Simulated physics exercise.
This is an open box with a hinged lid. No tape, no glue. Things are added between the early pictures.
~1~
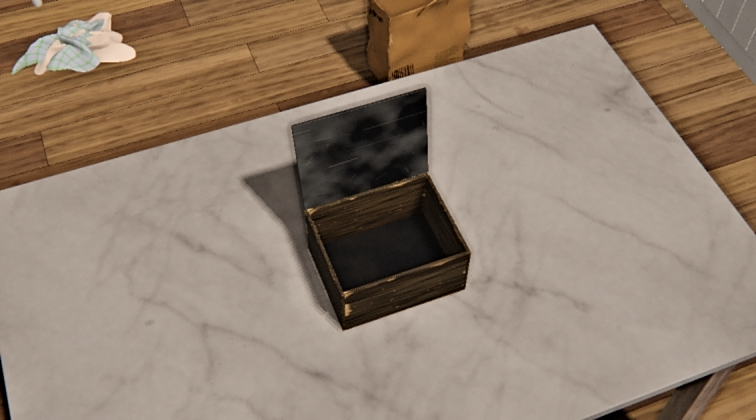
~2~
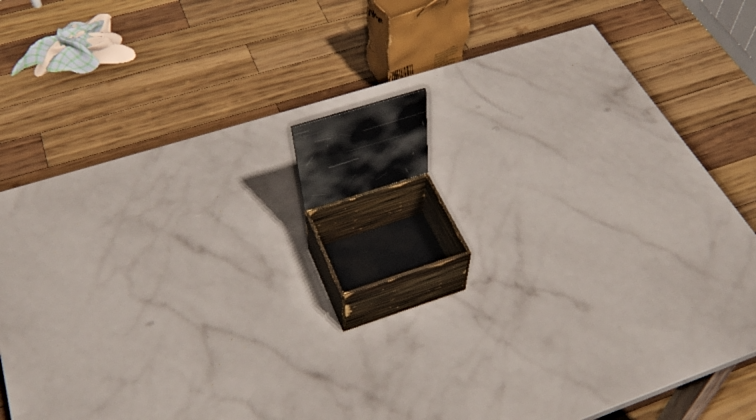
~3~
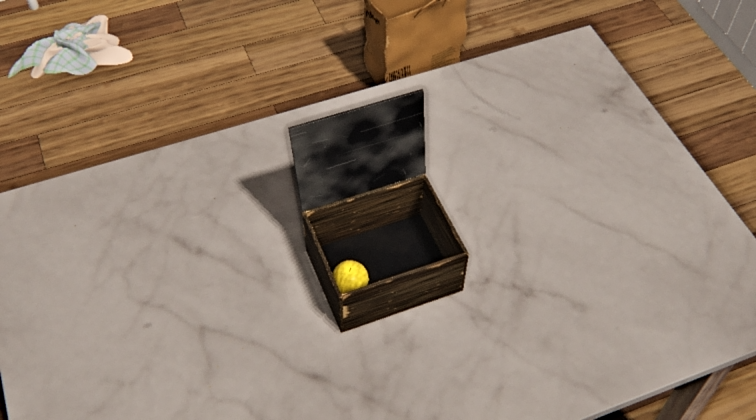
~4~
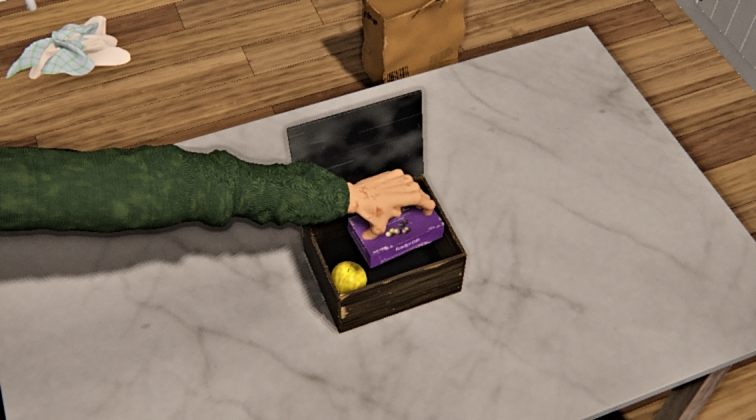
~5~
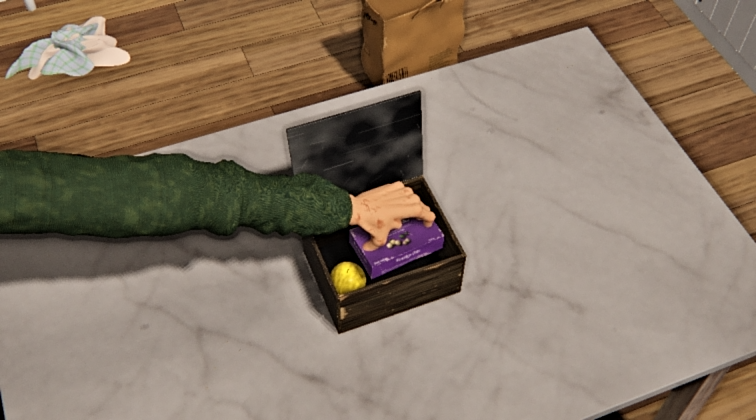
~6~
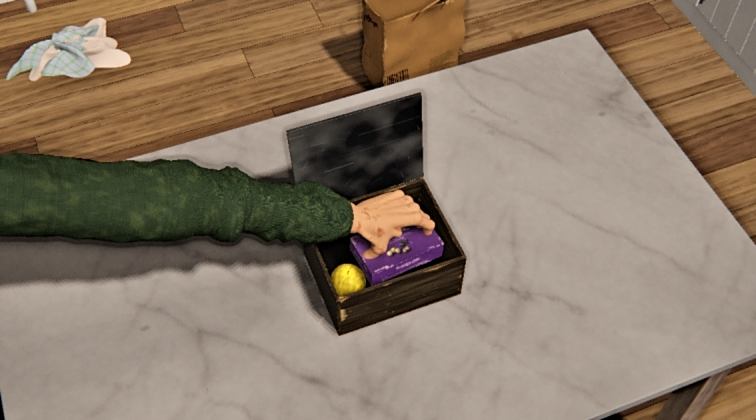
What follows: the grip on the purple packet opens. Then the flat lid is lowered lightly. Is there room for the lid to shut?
Outcome: The lid closes.
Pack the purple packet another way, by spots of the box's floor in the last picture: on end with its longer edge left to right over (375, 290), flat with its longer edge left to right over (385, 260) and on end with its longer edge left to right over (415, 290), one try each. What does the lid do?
First, it shuts flat; second, it closes; third, it is held up.
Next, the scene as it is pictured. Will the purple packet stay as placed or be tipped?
It stays as placed.
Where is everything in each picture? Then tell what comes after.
In the first picture, the last thing is not in view yet.
In the second picture, the last thing is not in view yet.
In the third picture, the last thing is not in view yet.
The fourth picture shows on its way; purple packet (395, 228).
The fifth picture shows on its way; purple packet (396, 239).
The sixth picture shows in place under the hand; purple packet (396, 247).
Then, 0.90 s past the last view, lid starting down; purple packet displaced a little near (402, 262).
Then, 1.60 s past the last view, lid 59° above the rim; purple packet displaced a little near (402, 262).
Then, 2.10 s past the last view, lid 19° above the rim; purple packet displaced a little near (402, 262).
Finally, lid shut; moved from the start, purple packet; yellow apple still in place. Final places as the last picture's camera would see them, purple packet near (402, 262).
